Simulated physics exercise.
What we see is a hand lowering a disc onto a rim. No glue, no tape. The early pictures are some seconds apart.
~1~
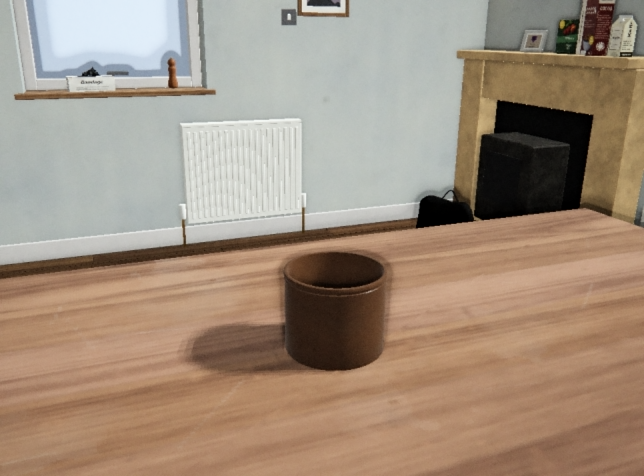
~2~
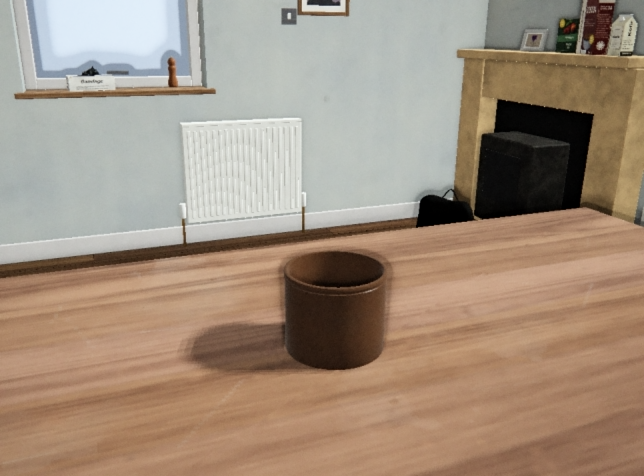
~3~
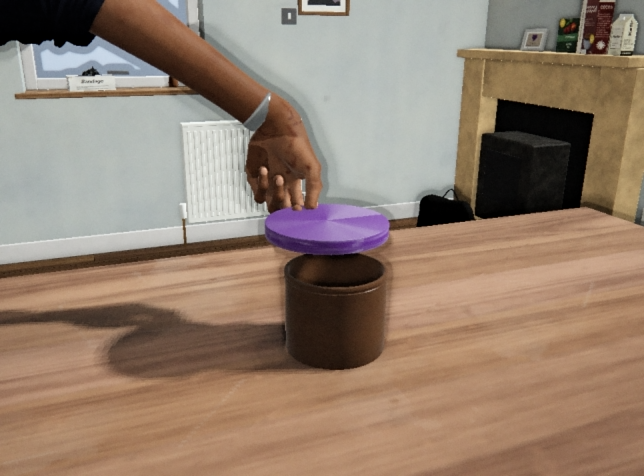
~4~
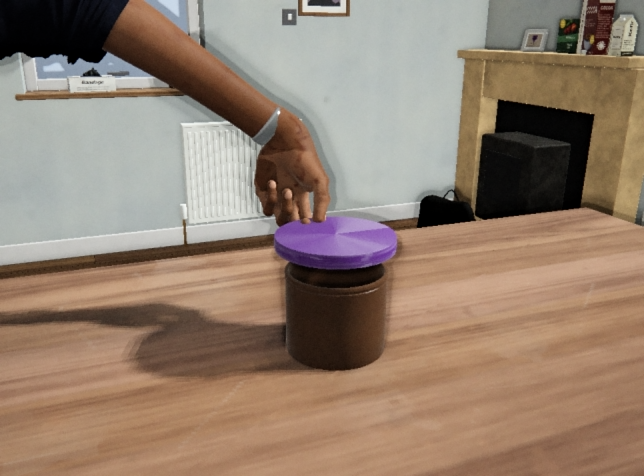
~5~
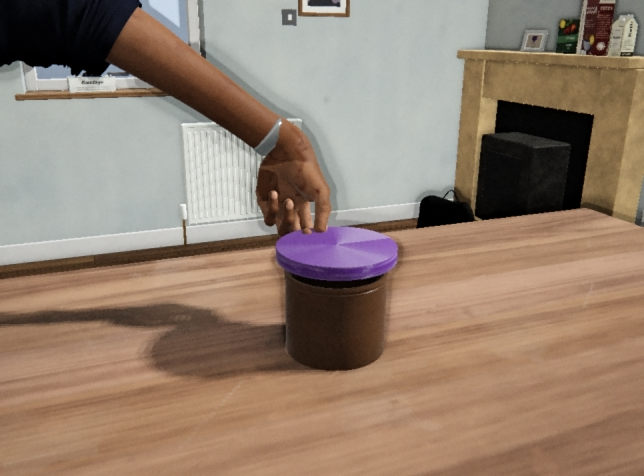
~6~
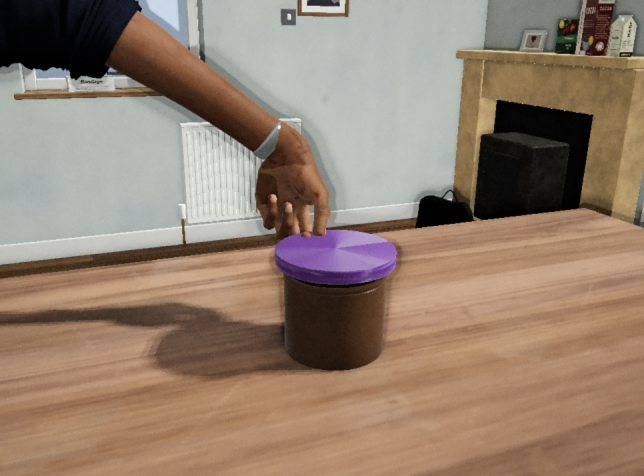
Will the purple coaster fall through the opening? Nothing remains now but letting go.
No, it stays on top.
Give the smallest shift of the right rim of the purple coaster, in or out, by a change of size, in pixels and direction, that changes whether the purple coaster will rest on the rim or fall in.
Shift needed: About 12 pixels, direction left.
Then, 0.10 s past the last view, purple coaster moving near (335, 262).
Then, 0.26 s past the last view, purple coaster sitting on the rim near (335, 262).
Finally, the purple coaster covers the opening, near (335, 262).
